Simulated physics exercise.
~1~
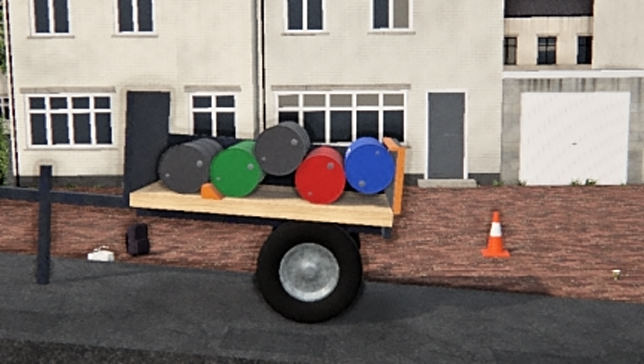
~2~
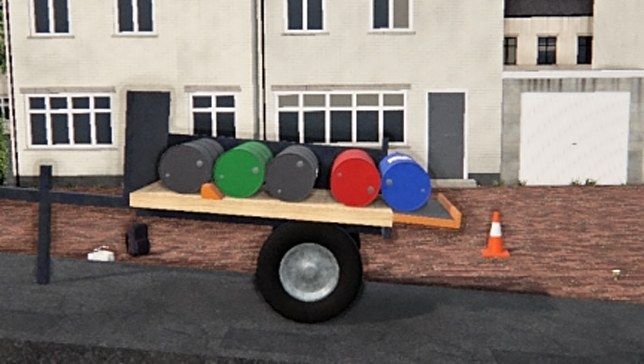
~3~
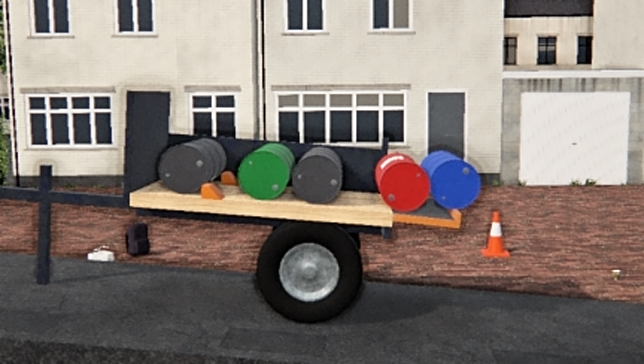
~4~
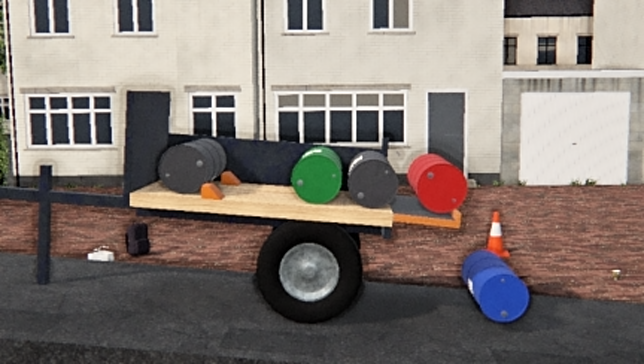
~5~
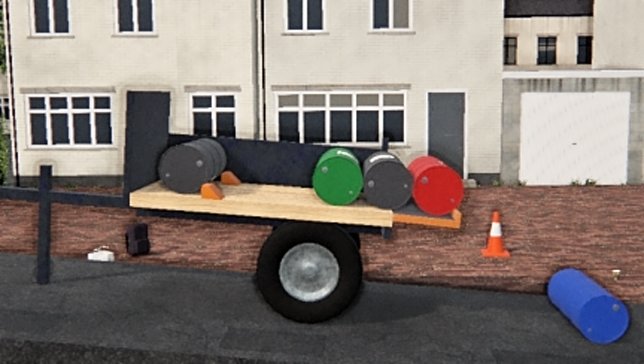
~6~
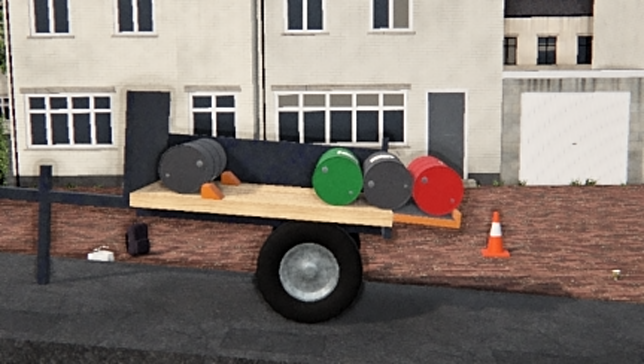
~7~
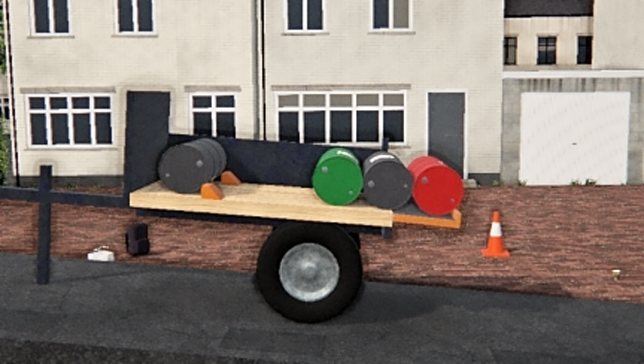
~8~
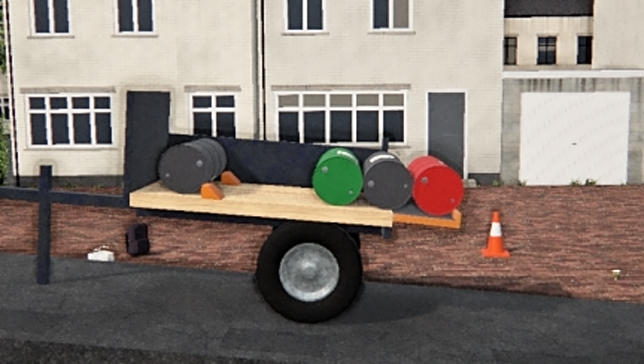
A blue drum rolls off the trailer's lowered gate and away right; four drums stay aboard.
